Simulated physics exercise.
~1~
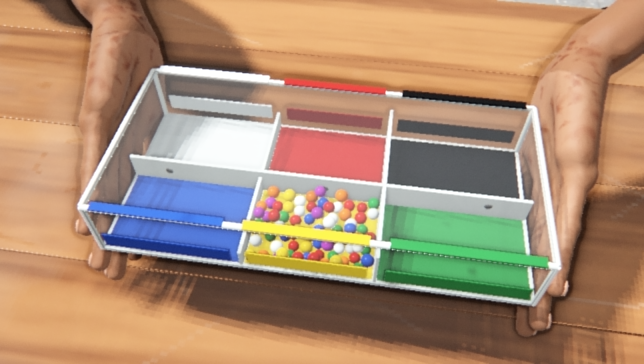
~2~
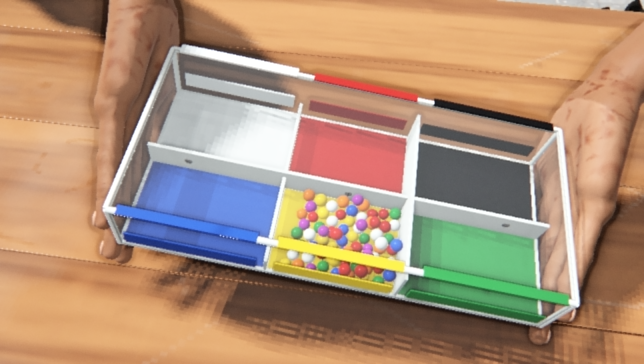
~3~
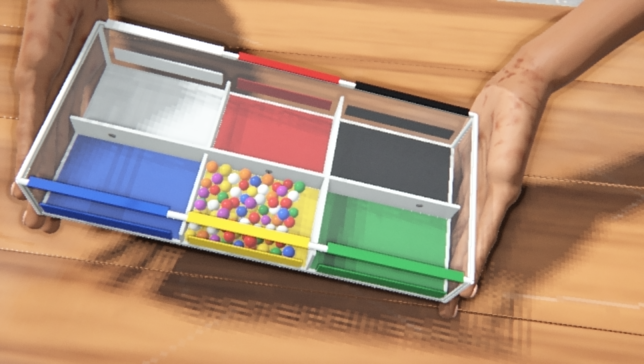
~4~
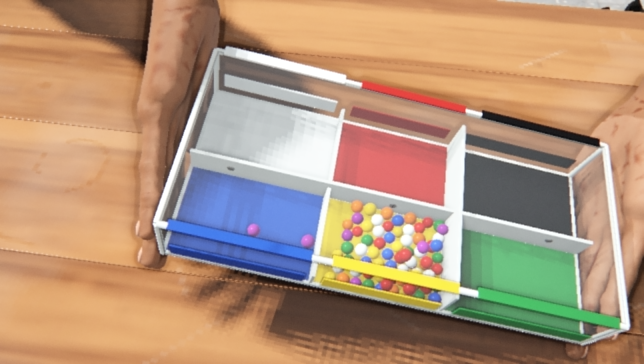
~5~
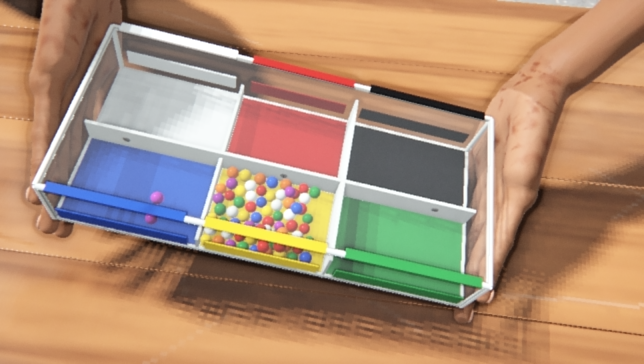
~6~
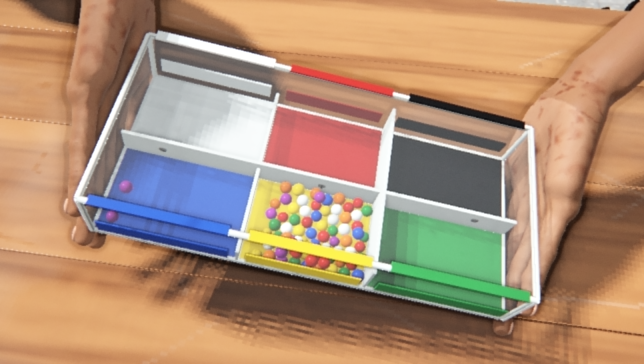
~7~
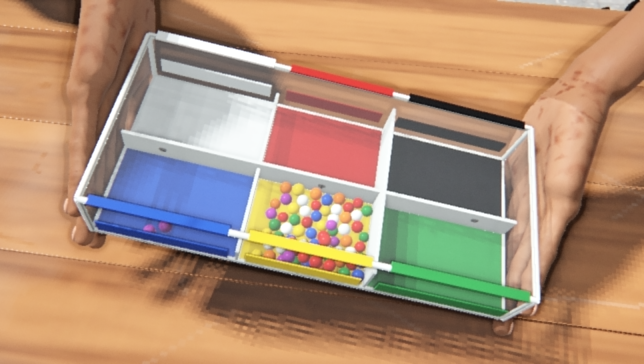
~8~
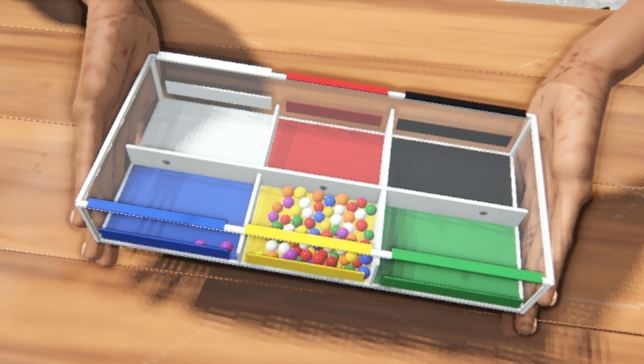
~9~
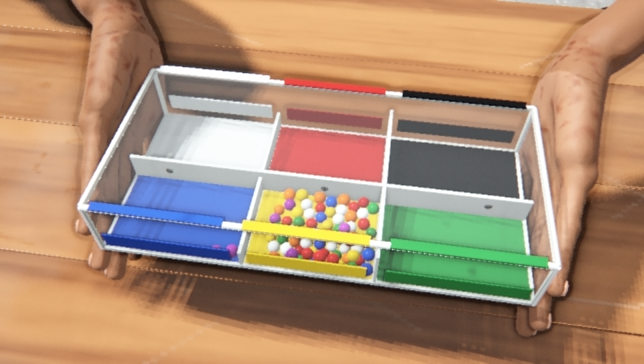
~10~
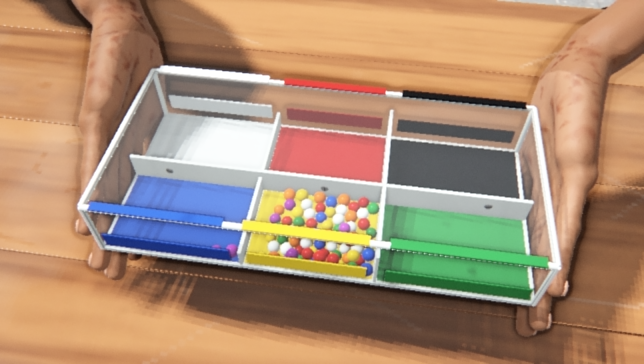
Two hands shook a clear-lidded, six-section box of colorful beads from side to side while tilting it, then brought it level and held it still, leaving most beads in the yellow section and a few in the blue one.
